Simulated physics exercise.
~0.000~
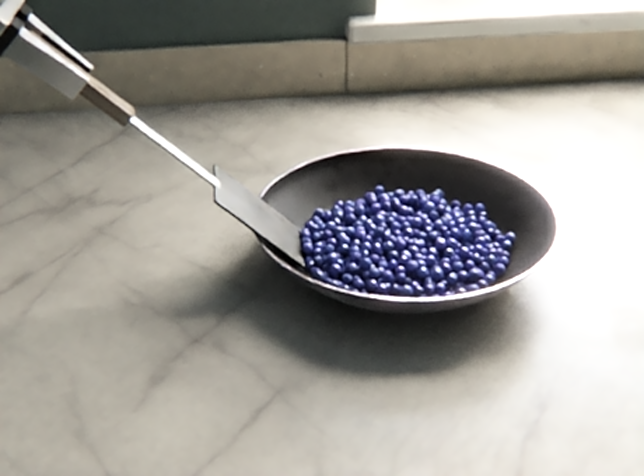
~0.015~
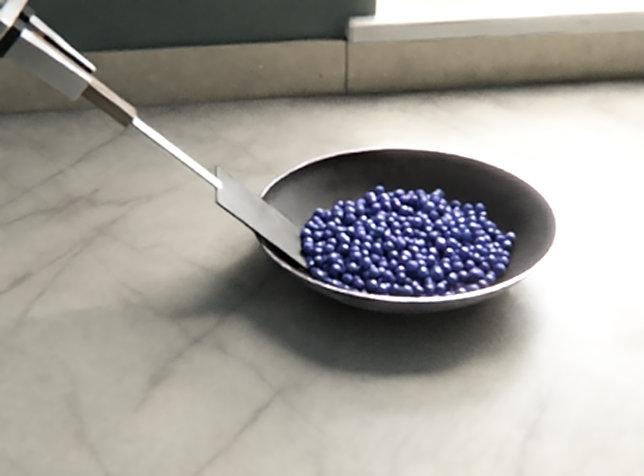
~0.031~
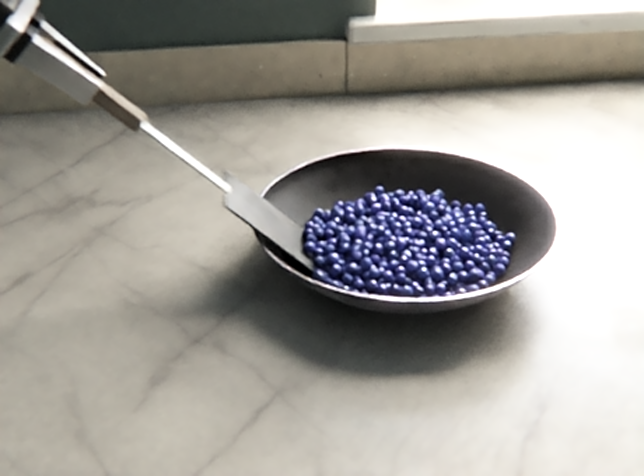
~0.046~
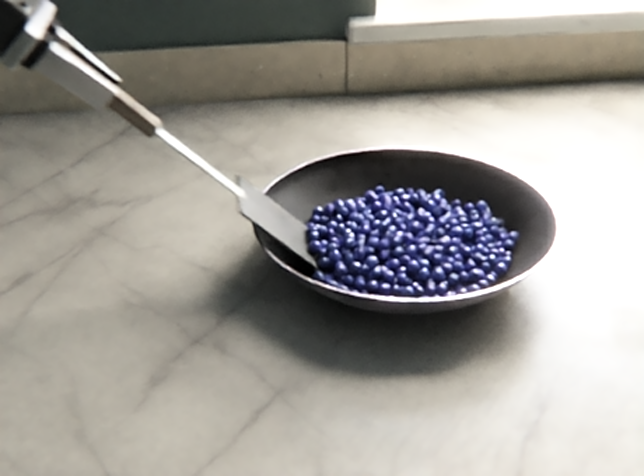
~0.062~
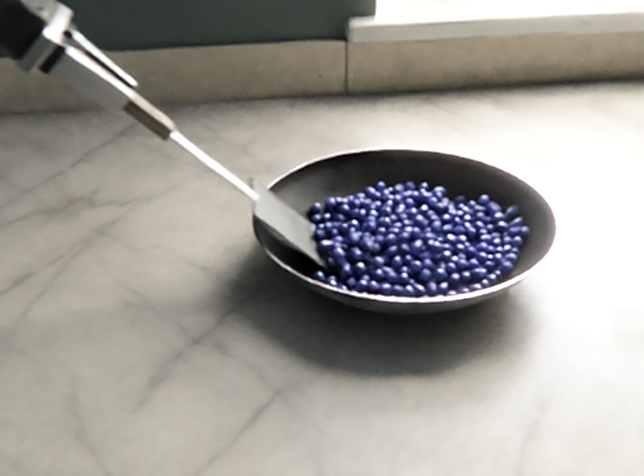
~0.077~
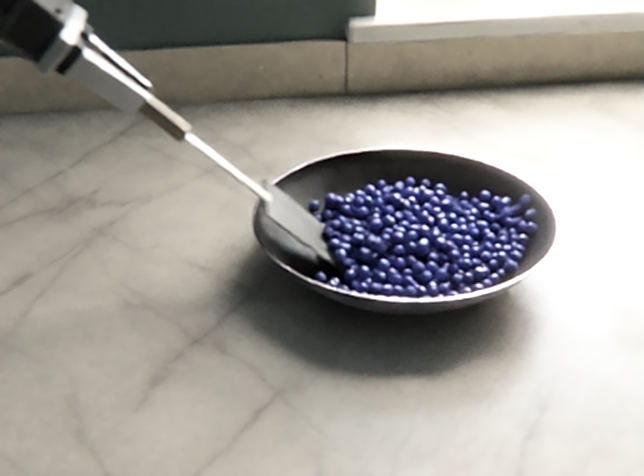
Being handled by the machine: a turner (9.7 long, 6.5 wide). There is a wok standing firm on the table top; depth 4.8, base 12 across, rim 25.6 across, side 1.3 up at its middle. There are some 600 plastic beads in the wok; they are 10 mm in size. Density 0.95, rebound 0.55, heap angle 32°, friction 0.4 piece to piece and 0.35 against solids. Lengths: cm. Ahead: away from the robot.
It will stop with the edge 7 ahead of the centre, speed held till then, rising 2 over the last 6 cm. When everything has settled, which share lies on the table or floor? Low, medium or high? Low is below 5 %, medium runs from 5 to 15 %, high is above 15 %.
The share is low, below 5 %.
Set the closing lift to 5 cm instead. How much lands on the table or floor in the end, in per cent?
5 per cent.
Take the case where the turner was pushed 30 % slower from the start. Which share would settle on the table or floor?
Estimated share: Some 0 %.
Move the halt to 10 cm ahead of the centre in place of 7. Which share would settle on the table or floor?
Estimate: Approx. 25 %.
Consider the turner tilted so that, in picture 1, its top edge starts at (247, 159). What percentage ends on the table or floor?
Around 10 percent ends up on the table or floor.
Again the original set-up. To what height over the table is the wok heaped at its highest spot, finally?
Height at rest: Roughly 6.0 cm.
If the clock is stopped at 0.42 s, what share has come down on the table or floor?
That would be near 2 per cent, give or take.
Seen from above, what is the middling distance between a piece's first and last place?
Level distance of roughly 3 cm.
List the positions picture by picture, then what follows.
In the first frame, turner top edge at (214, 182), sloping 45°; upper third of the load around (401, 237), from x 305 to 510, top at y 190; 595 in the wok.
In the second frame, turner top edge at (216, 183), sloping 45°; upper third of the load around (401, 237), from x 305 to 510, top at y 190.
In the third frame, turner top edge at (225, 187), sloping 45°; upper third of the load around (401, 237), from x 310 to 510, top at y 190.
In the fourth frame, turner top edge at (238, 193), sloping 45°; upper third of the load around (402, 234), from x 310 to 515, top at y 190.
In the fifth frame, turner top edge at (252, 196), sloping 45°; upper third of the load around (412, 231), from x 310 to 525, top at y 185.
In the sixth frame, turner top edge at (266, 197), sloping 45°; upper third of the load around (421, 229), from x 315 to 530, top at y 185; 595 in the wok.
By 0.14 s, sloping 45°, highest piece 7 above the table; 593 in the wok, 2 on the blade or in flight.
By 0.19 s, sloping 45°, highest piece 6 above the table; 592 in the wok, 3 on the blade or in flight.
By 0.42 s, sloping 45°, highest piece 6 above the table; 579 in the wok, 12 on the table or floor, 4 on the blade or in flight.
By 1.47 s, sloping 45°, highest piece 6 above the table; 577 in the wok, 18 on the table or floor.
Final count, 577 in the wok, 18 on the table or floor. That is 3 % on the table or floor.
